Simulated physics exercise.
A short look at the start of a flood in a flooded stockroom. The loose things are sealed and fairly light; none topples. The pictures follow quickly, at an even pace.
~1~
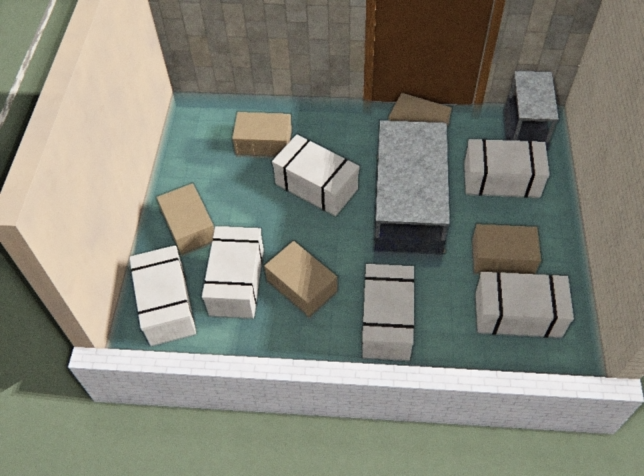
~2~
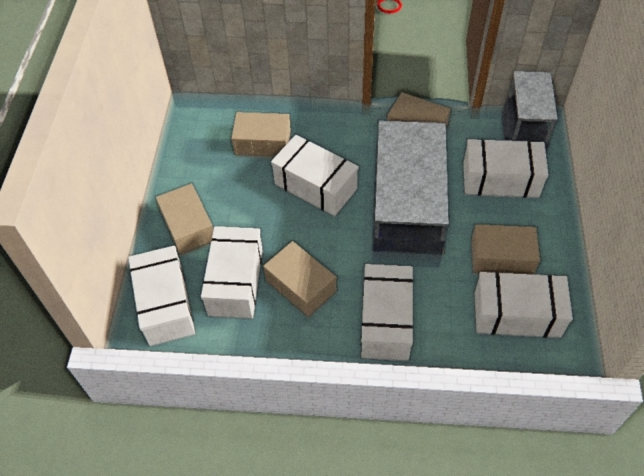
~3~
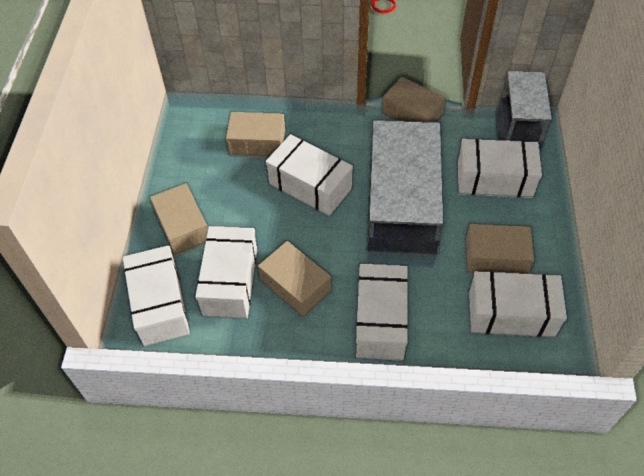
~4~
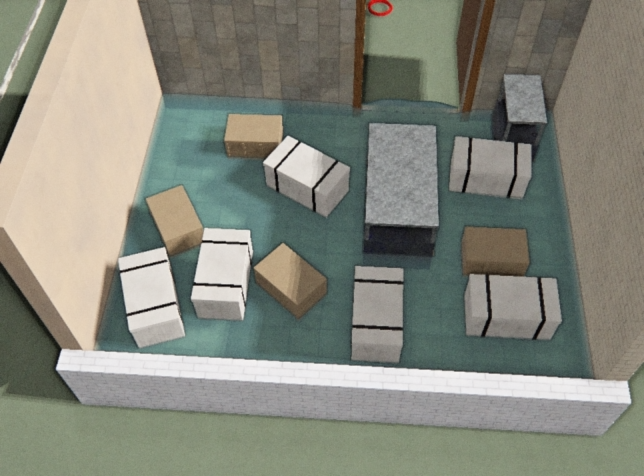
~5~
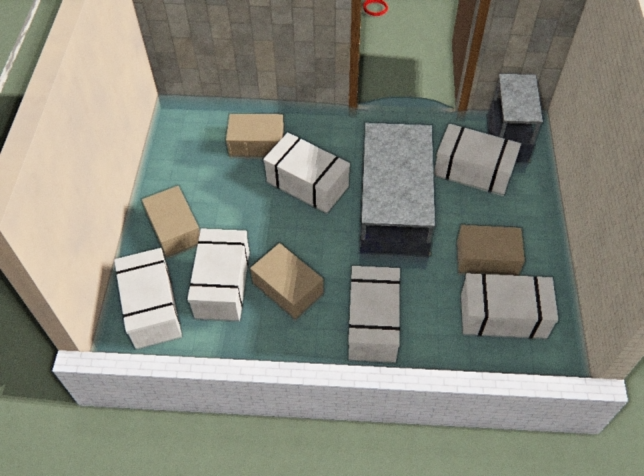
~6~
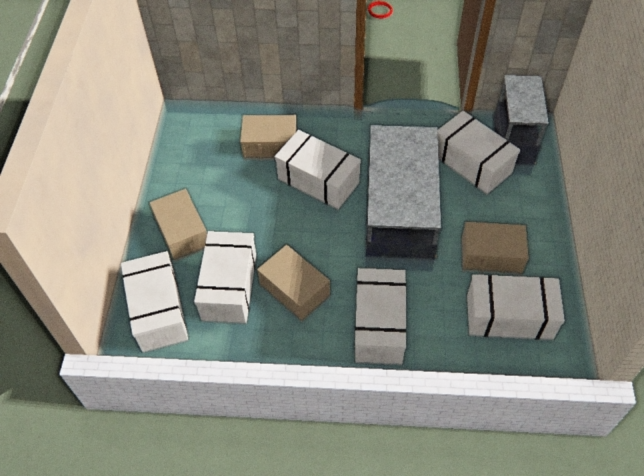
In the video, the brown door of a flooded stockroom gives way to an open doorway, a nearby brown box shifts and disappears from view, then a strapped white trunk at right turns toward the opening as others at upper left drift slightly.
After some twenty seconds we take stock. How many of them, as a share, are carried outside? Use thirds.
That comes to between one and two thirds.
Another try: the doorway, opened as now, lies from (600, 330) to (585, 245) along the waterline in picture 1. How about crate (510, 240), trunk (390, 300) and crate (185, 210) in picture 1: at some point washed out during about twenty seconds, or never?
As listed: Gone, through, inside.
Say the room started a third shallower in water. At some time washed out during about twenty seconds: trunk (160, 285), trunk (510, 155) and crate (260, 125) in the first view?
In that order: Still in, out, washed out.
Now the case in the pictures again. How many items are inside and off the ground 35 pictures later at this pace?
6 of them.
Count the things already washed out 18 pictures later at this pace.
It comes to 3.
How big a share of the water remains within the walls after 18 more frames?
About 66 per cent.
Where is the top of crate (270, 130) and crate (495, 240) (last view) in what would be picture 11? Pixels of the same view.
Close to (297, 106) and (490, 195).
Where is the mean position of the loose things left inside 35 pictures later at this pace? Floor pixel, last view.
Roughly at (330, 225).
A moment on, 1 of 11 are out; 10 afloat.
Next, 3 of 11 are out; 8 afloat.
Later, 5 of 11 are out; 6 afloat.
In the end, 6 of 11 are out; 5 afloat.
